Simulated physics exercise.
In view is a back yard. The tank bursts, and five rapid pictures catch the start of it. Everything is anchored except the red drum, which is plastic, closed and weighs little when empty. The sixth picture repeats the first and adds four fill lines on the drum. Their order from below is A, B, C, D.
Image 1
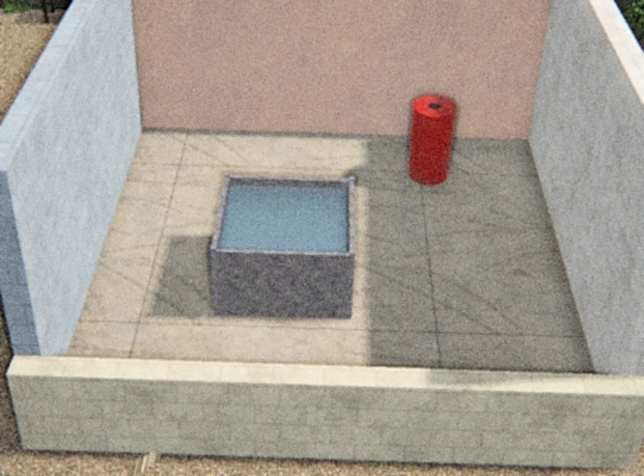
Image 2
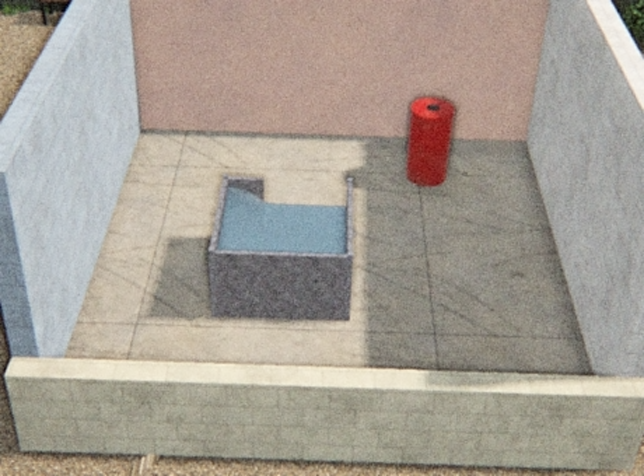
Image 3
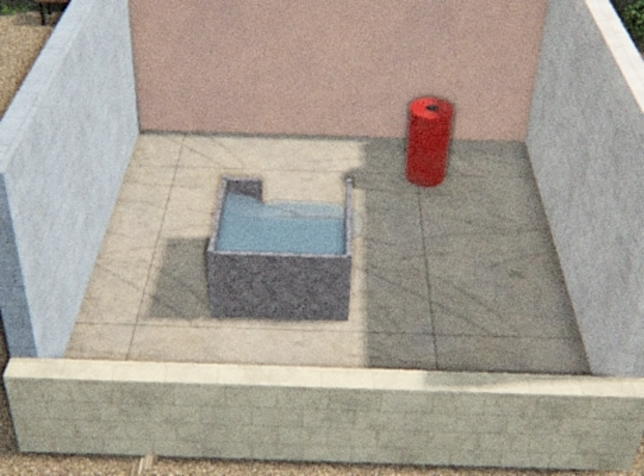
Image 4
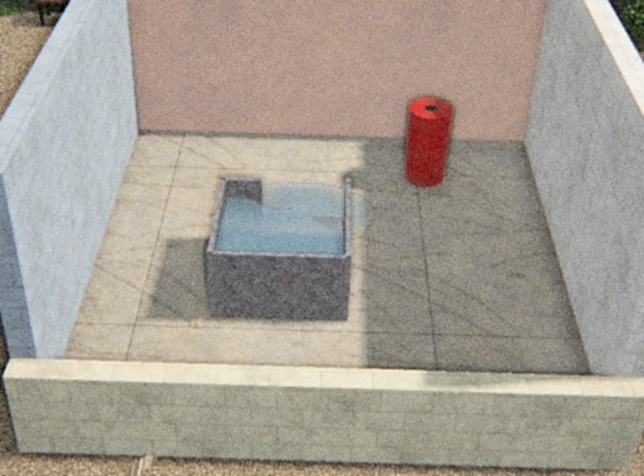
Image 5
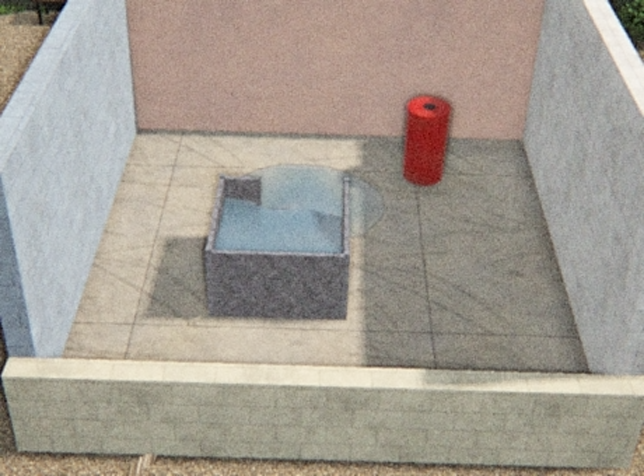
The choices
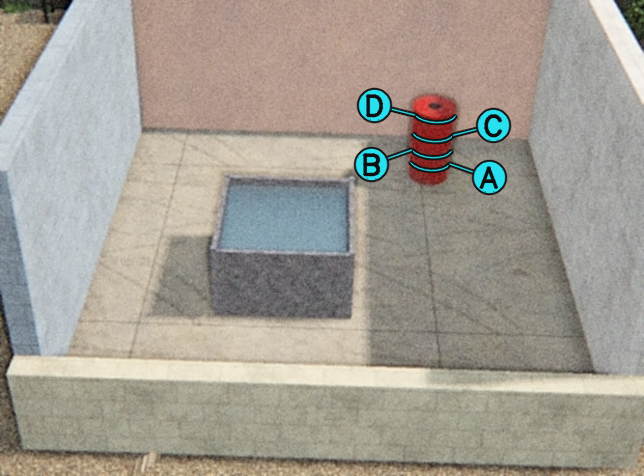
Back yard with a stone tank full of water, its level dropping at the back as water spreads over the paving behind.
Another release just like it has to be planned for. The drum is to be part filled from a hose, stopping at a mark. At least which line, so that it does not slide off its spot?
Go for A.
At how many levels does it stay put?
All of the four.
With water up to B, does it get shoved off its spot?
No, not at all.
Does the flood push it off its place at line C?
No, not at all.
In cyan, A at (431, 170); B at (432, 157); C at (434, 141); D at (436, 122); from the bottom up A, B, C, D.
For line A, it does not move.
For line B, it does not move.
For line C, it does not move.
For line D, it does not move.
